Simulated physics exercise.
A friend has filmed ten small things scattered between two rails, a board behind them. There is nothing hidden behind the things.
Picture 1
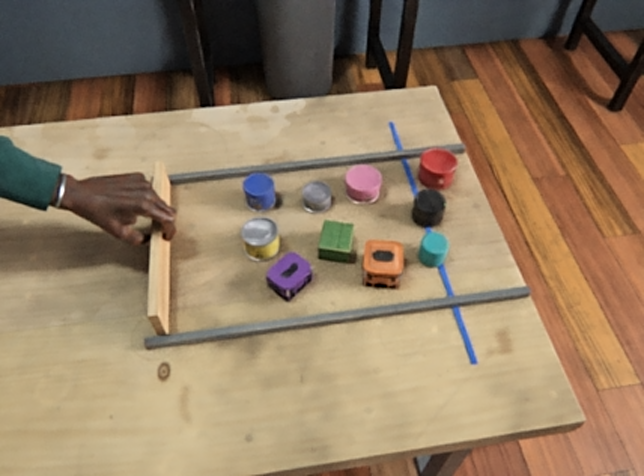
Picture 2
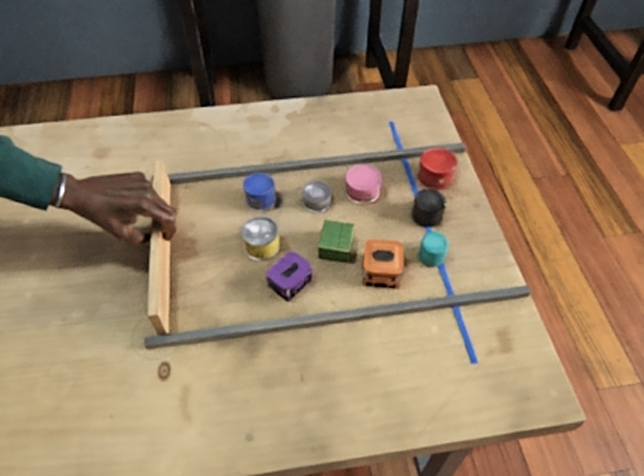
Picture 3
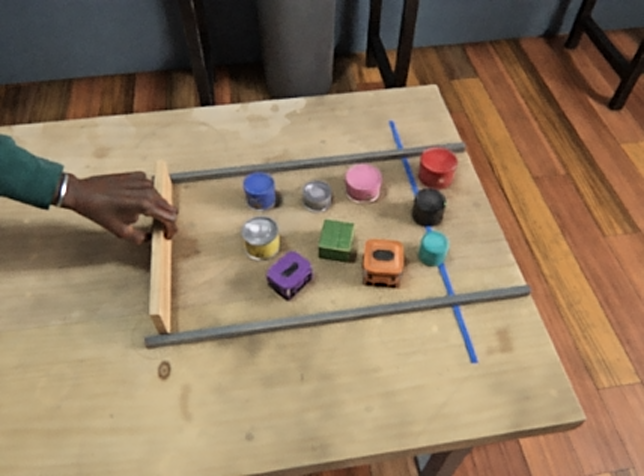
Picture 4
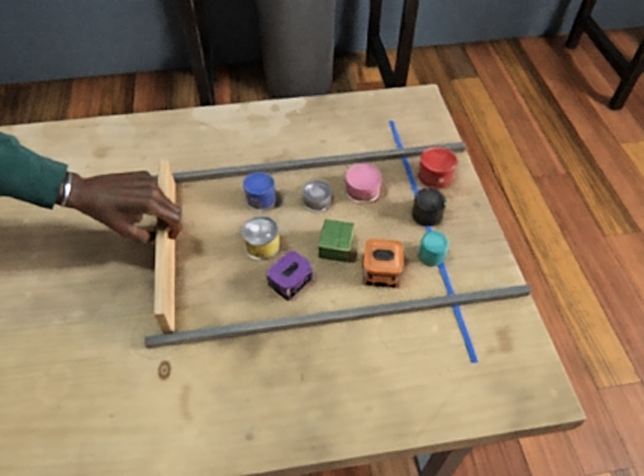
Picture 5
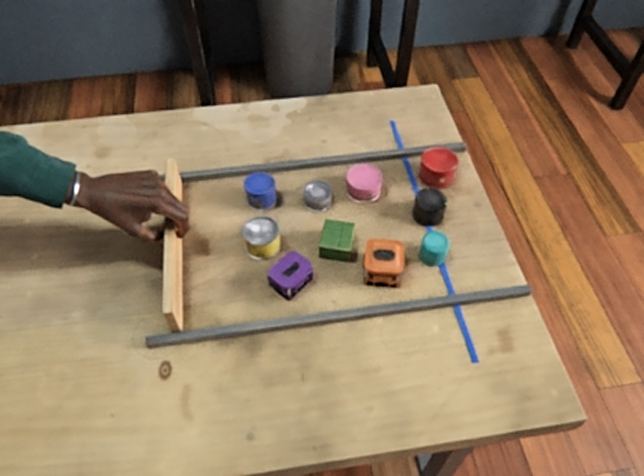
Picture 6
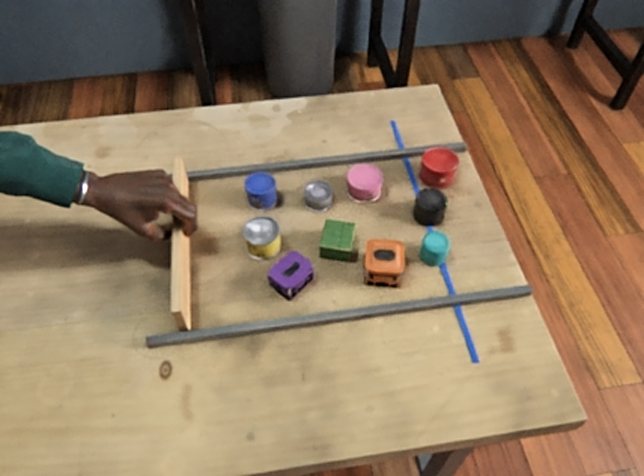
On a pale wooden table above a wood-plank floor, seen from above at an angle by a still camera, two grey rails lie either side of small objects. Blue, grey, pink and red round pieces sit above yellow-and-silver, purple, green and orange ones, with black and turquoise near a blue tape line at right. A dark-sleeved hand holds an upright board at left, then slides it slightly right, touching nothing else.
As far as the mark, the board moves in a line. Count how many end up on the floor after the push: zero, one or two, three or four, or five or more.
One or two.
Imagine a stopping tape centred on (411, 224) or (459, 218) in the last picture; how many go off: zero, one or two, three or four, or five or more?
Result, try 1: Zero; try 2: Five or more.
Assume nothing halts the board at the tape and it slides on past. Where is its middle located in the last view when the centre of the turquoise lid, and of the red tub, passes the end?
Roughly (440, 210); for the second one, roughly (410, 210).
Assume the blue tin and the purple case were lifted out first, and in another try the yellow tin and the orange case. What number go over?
The counts: 0 and 1.
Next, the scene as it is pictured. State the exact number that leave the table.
Altogether the count is 1.
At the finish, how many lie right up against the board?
In total, 3.
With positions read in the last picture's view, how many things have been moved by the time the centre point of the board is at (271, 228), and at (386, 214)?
The count is 3 at the first point and 10 at the second.
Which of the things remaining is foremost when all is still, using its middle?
That one is the turquoise lid.
Soon after, none off yet; red tub at rest near (439, 168); black lid at rest near (430, 207); turquoise lid at rest near (435, 249).
In the end, the number that fall off is one or two; gone, red tub.
